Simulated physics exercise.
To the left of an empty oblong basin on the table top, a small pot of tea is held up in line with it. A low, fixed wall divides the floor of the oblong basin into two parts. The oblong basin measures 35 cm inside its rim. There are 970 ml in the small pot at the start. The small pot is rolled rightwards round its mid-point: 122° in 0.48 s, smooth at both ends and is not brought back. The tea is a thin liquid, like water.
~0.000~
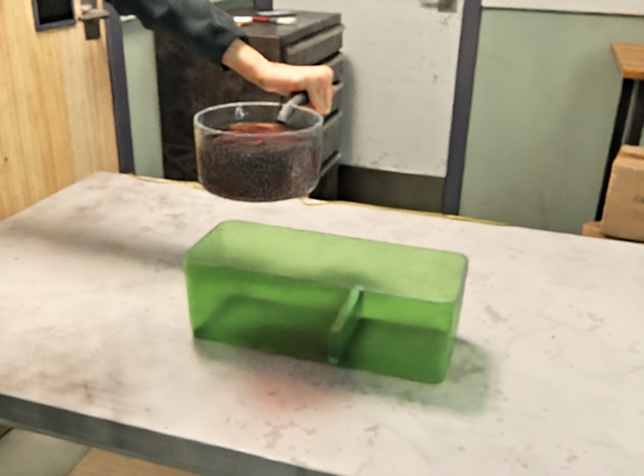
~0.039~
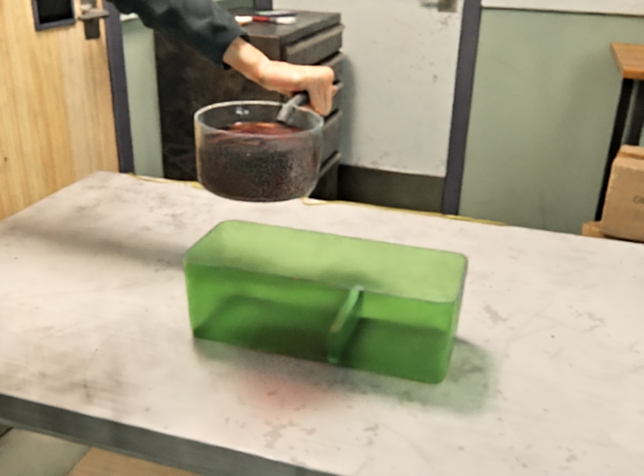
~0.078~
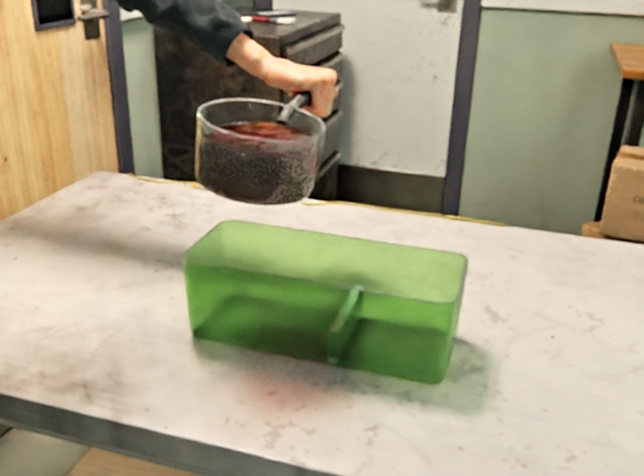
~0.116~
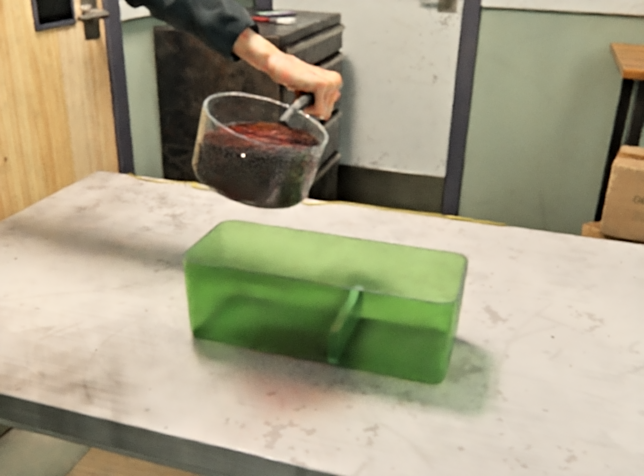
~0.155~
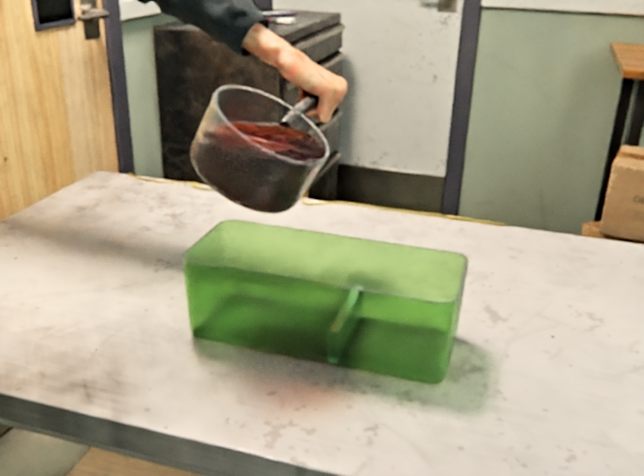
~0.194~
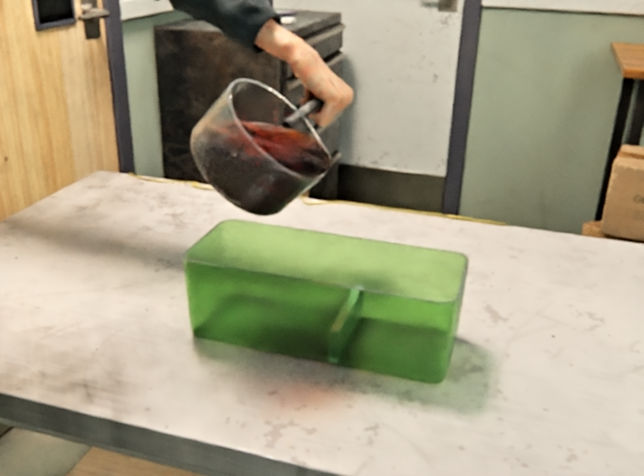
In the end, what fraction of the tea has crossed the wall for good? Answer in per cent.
In the end about 31 per cent has crossed for good.
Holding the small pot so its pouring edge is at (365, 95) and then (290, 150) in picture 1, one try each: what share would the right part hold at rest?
It comes to 55 per cent, and then 25 per cent.
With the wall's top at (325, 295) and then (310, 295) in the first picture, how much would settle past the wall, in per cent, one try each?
Around 50 and 60 percent, in that order.
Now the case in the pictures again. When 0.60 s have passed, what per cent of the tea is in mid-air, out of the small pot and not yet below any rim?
Around 10 per cent of the liquid is in flight.
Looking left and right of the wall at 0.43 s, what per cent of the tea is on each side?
Left: Around 32. Right: Around 20.
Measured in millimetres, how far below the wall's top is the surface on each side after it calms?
It's around 22 mm on the left side and around 28 mm on the right side.
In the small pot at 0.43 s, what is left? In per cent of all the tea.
I'd put it near 14 percent.
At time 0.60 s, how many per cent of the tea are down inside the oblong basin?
Looks like about 88 % of the whole amount.
By 0.43 s the tilt is 119° and 14 per cent is still to pour, 32 is left of the wall and 20 right of it.
By 0.60 s the tilt is 122° and 1 per cent is still to pour, 63 is left of the wall and 26 right of it.
By 0.78 s the tilt is 122° and 0 per cent is still to pour, 54 is left of the wall and 30 right of it.
By 0.98 s the tilt is 122° and 0 per cent is still to pour, 63 is left of the wall and 31 right of it.
At rest 63 per cent lies left of the wall, 31 right of it and 6 outside.
